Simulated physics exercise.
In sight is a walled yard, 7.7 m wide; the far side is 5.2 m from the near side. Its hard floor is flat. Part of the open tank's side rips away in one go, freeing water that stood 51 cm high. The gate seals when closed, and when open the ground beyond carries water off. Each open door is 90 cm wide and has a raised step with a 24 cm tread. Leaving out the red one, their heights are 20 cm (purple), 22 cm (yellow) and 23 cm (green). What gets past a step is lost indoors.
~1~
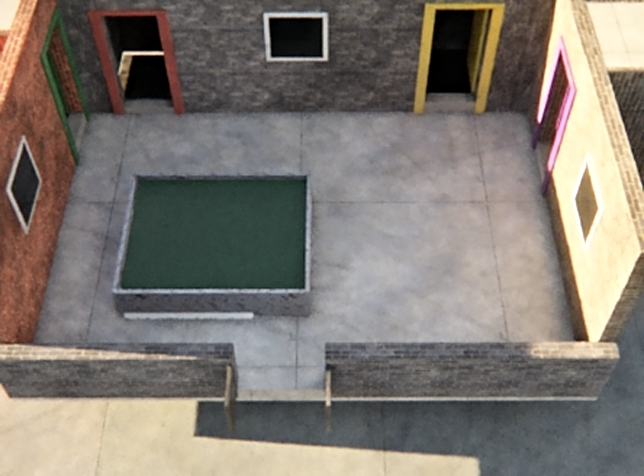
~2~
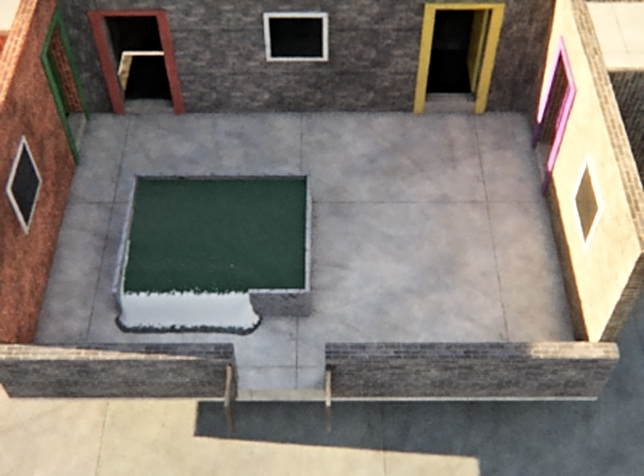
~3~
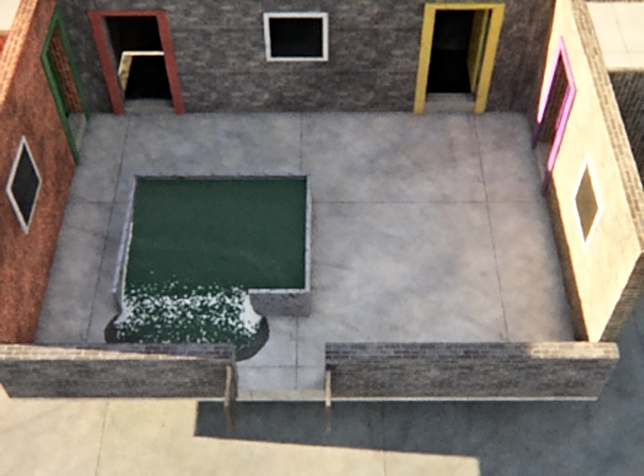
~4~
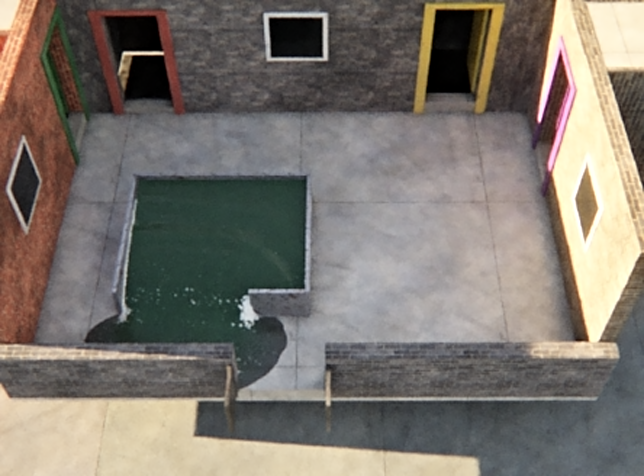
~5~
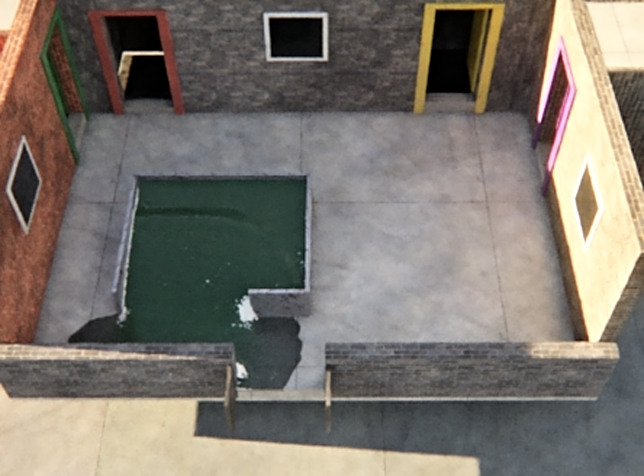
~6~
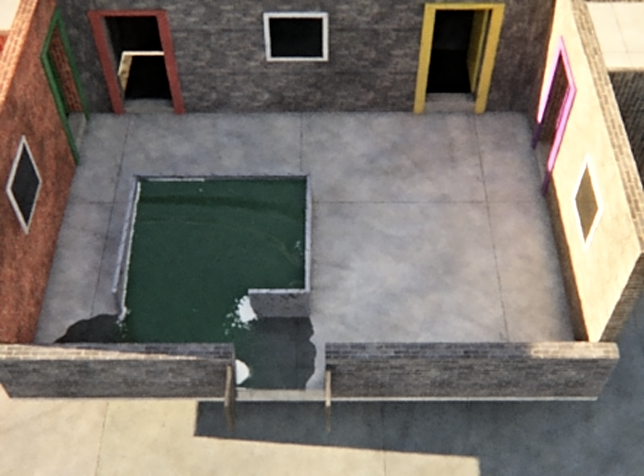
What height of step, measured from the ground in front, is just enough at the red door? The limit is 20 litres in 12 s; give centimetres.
At least 18 cm or so.
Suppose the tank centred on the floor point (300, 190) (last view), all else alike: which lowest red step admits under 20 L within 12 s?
Then roughly 8.0 cm.
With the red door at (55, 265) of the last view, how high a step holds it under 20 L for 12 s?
About 8.0 cm.
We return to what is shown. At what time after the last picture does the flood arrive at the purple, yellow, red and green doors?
Arrival: Purple 4.5 s, yellow 6.0 s, red 2.6 s, green 2.0 s.
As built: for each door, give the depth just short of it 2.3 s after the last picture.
Depths in cm: Purple 0, yellow 0, red 0, green 3.
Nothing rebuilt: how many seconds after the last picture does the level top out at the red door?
Near 3.0 s.
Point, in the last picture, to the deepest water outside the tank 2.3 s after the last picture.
Near (27, 374).
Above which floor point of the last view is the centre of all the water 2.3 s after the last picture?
At about (190, 287).
Then, 0.7 s after the last picture water covers 10 % of the floor, deepest (44 cm) near (184, 362); it has not reached the red door.
Then, 2.3 s after the last picture water covers 40 % of the floor, deepest (36 cm) near (27, 374); it has not reached the red door.
Then, 11.3 s after the last picture water covers 95 % of the floor, deepest (10 cm) near (536, 249); 8 cm at the red door, 106 litres in over its 11 cm step.
At the red door as built, the water peaked near 22 cm, 3.1 s after the last picture.
With a step of 15 cm, 45 litres would have come in within the 12 s; with 20.5 cm, 8 litres. So under 20 litres takes about 18 cm.
